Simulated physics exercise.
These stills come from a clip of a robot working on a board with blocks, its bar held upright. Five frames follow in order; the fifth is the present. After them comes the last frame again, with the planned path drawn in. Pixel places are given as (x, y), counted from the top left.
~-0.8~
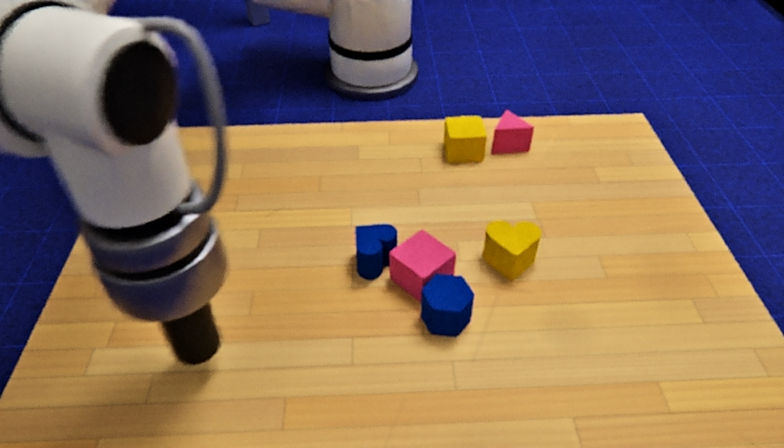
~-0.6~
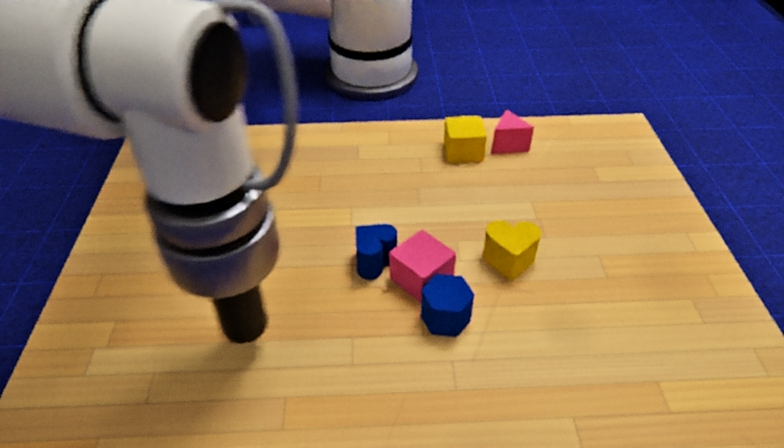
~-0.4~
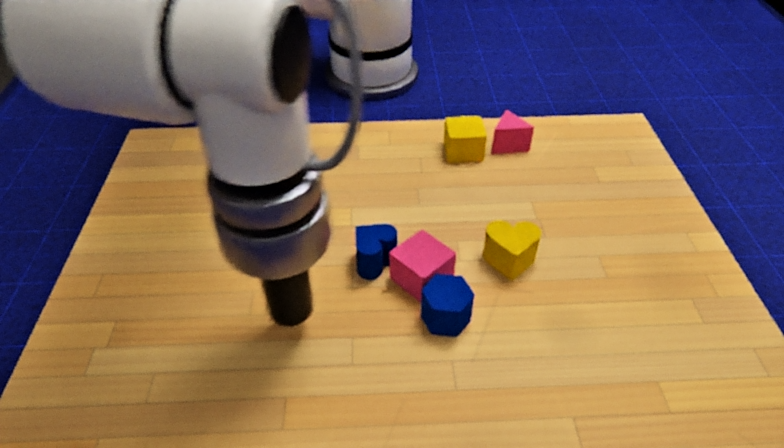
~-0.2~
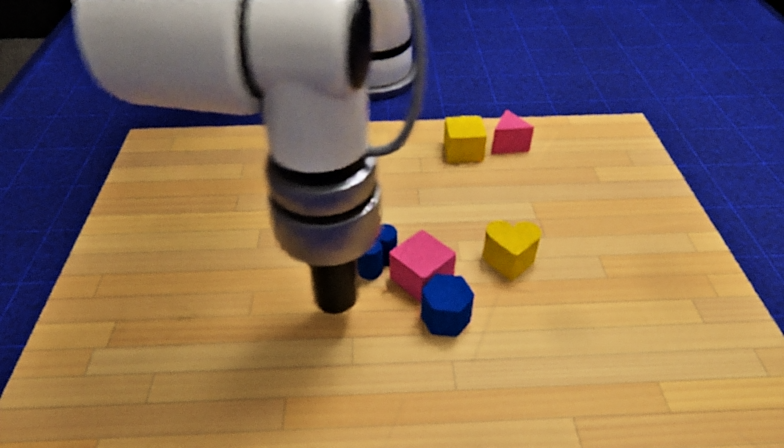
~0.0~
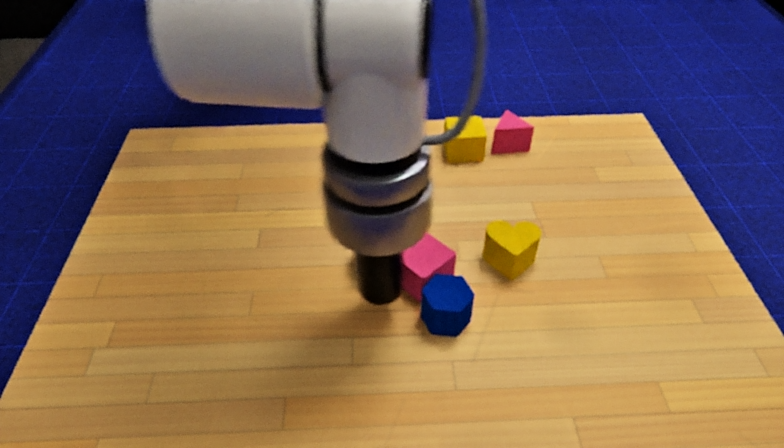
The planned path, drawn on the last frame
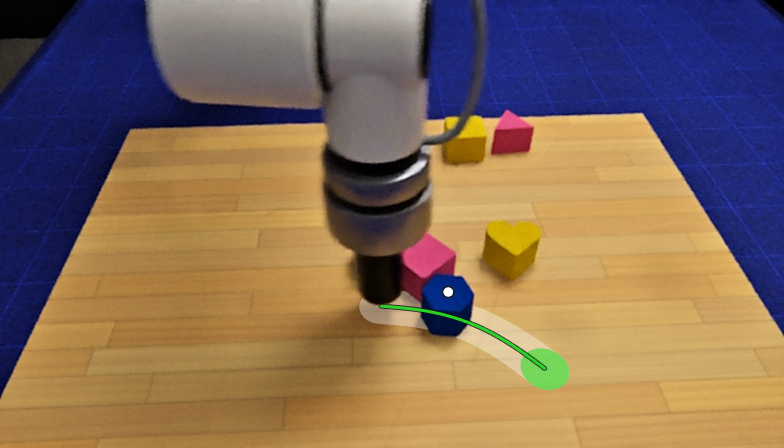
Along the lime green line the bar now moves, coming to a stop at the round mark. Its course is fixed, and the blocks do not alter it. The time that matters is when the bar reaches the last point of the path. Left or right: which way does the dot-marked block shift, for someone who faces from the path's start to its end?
Moves left.
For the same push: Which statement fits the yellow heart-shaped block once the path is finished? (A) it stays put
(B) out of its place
My pick is A.
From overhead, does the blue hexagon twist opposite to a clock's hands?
I'd say yes.
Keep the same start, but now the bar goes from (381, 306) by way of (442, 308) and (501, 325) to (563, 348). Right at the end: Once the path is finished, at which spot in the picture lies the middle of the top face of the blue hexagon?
The top centre is at (623, 328).
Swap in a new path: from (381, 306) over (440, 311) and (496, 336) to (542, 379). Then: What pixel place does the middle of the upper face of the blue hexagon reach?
The middle of its upper face should be somewhere near (571, 317).
The drawn path runs from (381, 306) by way of (438, 313) and (493, 334) to (545, 369); the dot is on the blue hexagon.
On the path given first. One third of the way, bar (439, 297); pink four-sided block (434, 250), turned 30° anticlockwise; blue hexagon (489, 298).
Two thirds of the way, bar (498, 318); pink four-sided block (434, 250), turned 30° anticlockwise; blue hexagon (547, 307), turned 35° anticlockwise.
At the end, bar (550, 352); blue heart-shaped block not moved; pink four-sided block (434, 250), turned 30° anticlockwise; blue hexagon (577, 313), turned 80° anticlockwise; yellow heart-shaped block not moved.
